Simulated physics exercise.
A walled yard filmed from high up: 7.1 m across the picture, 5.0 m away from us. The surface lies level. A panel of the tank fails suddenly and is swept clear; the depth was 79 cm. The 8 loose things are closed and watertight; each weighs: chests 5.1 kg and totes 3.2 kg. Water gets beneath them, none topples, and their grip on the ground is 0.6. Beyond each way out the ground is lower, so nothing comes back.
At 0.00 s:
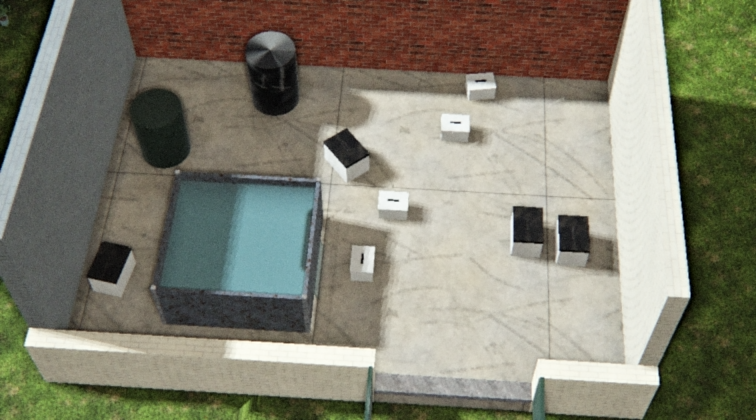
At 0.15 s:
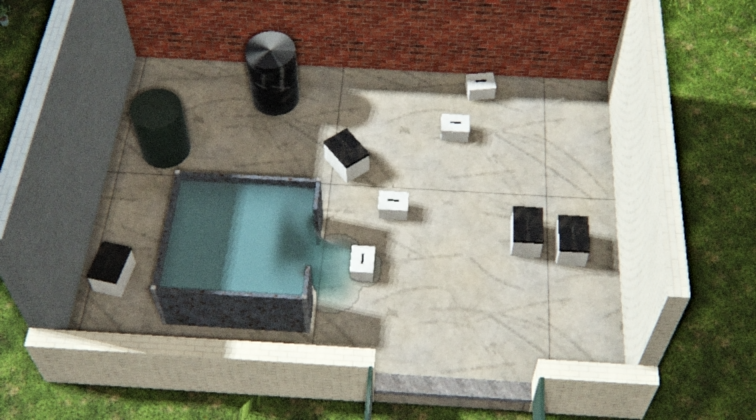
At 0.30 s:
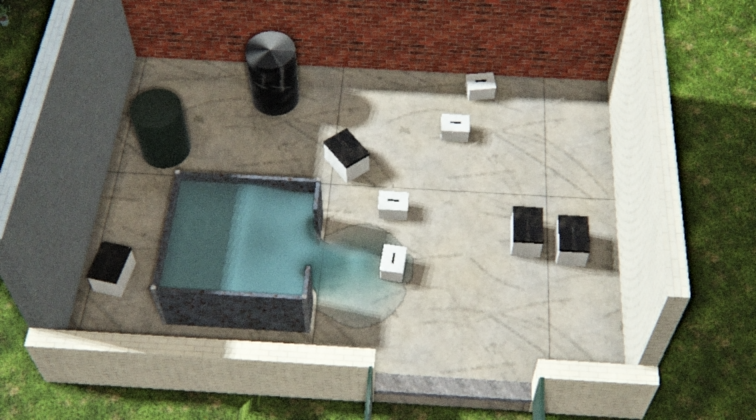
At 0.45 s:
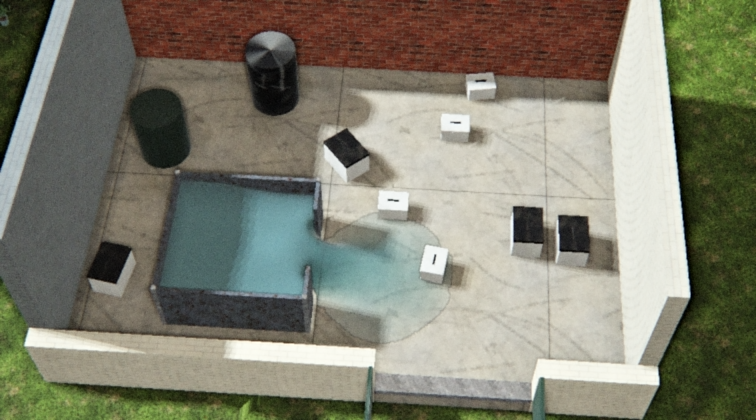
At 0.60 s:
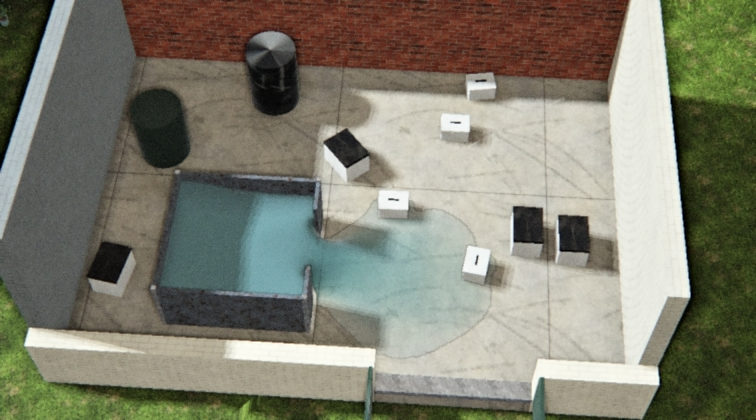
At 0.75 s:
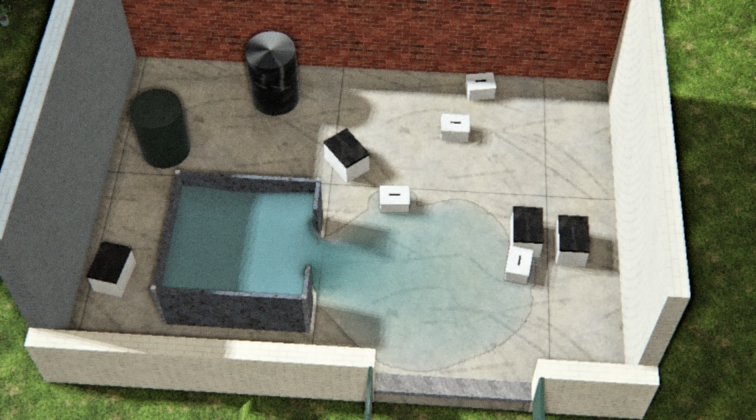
Glass-sided tank of water opening on its right side in a walled yard, water spreading rightward and pushing one white box along.
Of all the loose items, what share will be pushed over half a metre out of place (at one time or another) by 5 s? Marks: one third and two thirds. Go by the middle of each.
It is at least two thirds.
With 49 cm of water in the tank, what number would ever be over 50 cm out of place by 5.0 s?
In that case 4 of them.
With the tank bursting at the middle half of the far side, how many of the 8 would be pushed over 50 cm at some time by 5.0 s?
In that case 5 of them.
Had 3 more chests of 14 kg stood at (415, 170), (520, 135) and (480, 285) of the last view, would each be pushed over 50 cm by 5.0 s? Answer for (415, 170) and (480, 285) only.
In turn: Under, more.
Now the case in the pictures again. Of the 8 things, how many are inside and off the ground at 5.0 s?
At that moment 5.
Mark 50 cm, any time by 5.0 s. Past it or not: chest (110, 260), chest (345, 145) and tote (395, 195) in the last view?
In that order: Short of it, less, more.
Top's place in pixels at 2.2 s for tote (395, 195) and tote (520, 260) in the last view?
Near (404, 139) and (610, 287).
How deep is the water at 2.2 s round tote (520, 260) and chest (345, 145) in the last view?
Roughly 19 and 0 cm.
After 1.1 s 1 of 8 are over 50 cm from their spots; 0 afloat.
After 2.2 s 3 of 8 are over 50 cm from their spots; 3 afloat.
After 3.5 s 4 of 8 are over 50 cm from their spots; 3 afloat.
After 5.0 s 6 of 8 are over 50 cm from their spots, and 6 have been at some point; 5 afloat.
